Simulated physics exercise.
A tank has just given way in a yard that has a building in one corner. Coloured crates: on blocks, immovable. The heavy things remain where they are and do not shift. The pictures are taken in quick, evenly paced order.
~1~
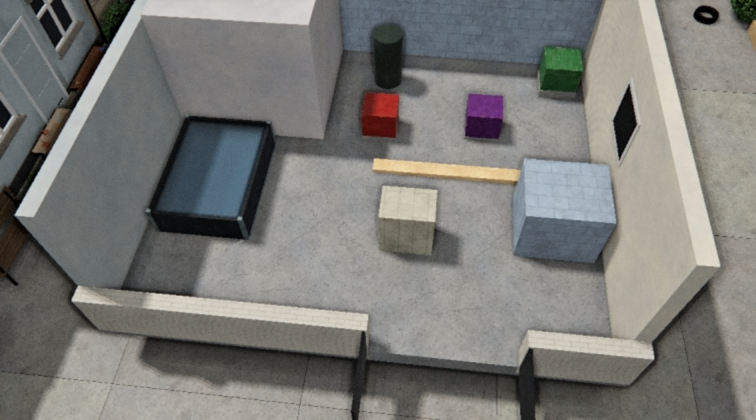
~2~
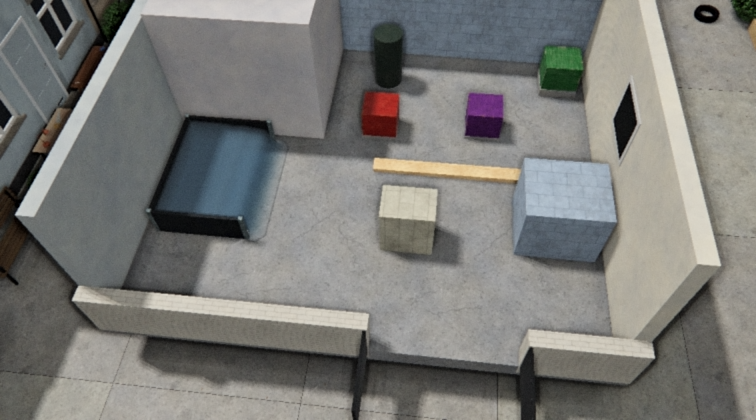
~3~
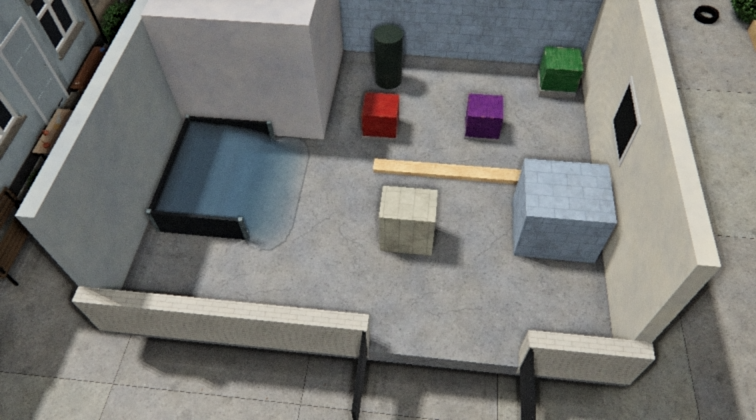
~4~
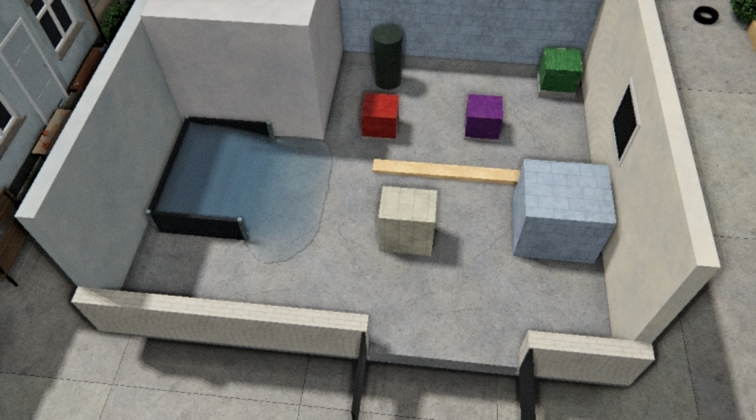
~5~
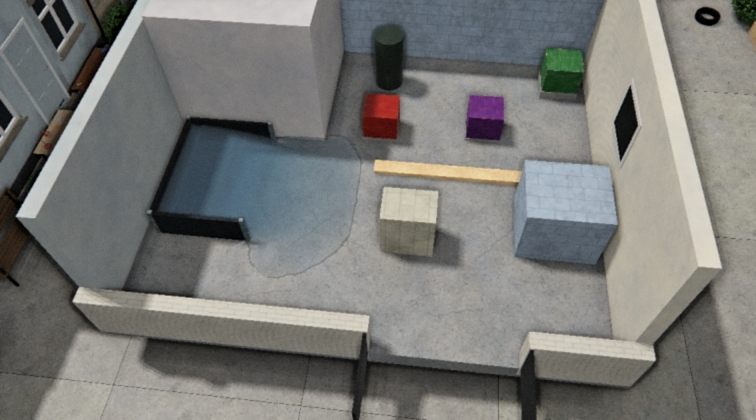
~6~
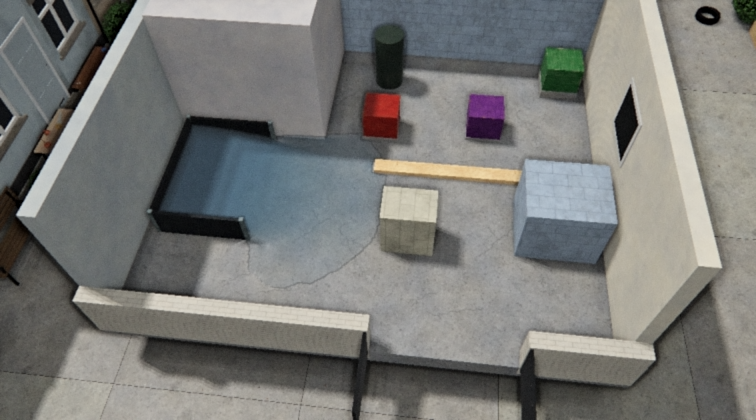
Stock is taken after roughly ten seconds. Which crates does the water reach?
In order: The purple crate doesn't remain clear of the water all along, the red crate doesn't remain clear of the water all along, the green crate remains clear of the water all along.
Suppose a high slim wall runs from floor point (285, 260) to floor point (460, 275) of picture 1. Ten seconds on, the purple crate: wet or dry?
As I see it, the purple crate one gets reached.
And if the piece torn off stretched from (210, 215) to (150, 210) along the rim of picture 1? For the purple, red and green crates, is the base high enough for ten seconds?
Result: Purple crate is not reached; red crate is not reached; green crate is not reached.
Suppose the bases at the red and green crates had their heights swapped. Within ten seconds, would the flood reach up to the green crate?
The green one is reached.
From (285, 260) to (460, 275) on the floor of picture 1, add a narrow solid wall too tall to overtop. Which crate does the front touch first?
My answer: The red-painted one.
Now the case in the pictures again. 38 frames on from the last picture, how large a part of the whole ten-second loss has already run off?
Close to 65 per cent.
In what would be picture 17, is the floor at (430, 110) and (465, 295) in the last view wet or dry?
Result, in sequence: Unwetted; waterlogged.
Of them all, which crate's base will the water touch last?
Last comes the green crate.
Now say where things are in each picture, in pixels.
In the first frame, still water in the tank at (213, 168).
In the second frame, the front is at (281, 143), out from the gap at (258, 181).
In the third frame, water pours out at (258, 183) and has run to (295, 140).
In the fourth frame, the front is at (283, 257), out from the gap at (258, 184).
In the fifth frame, water pours out at (259, 185) and has run to (351, 151).
In the sixth frame, water pours out at (259, 184) and has run to (379, 162).
A moment on, water covers 30 % of the floor; the purple crate not reached, the red crate water round its plinth, the green crate not reached.
Next, water covers 45 % of the floor; the purple crate water round its plinth, the red crate water round its plinth, the green crate not reached.
Then, water covers 60 % of the floor; the purple crate water round its plinth, the red crate water round its plinth, the green crate water round its plinth.
Later, water covers 80 % of the floor; the purple crate water round its plinth, the red crate water round its plinth, the green crate water round its plinth.
In the end, water covers 75 % of the floor; the purple crate was topped, the red crate was topped, the green crate stayed above the water.
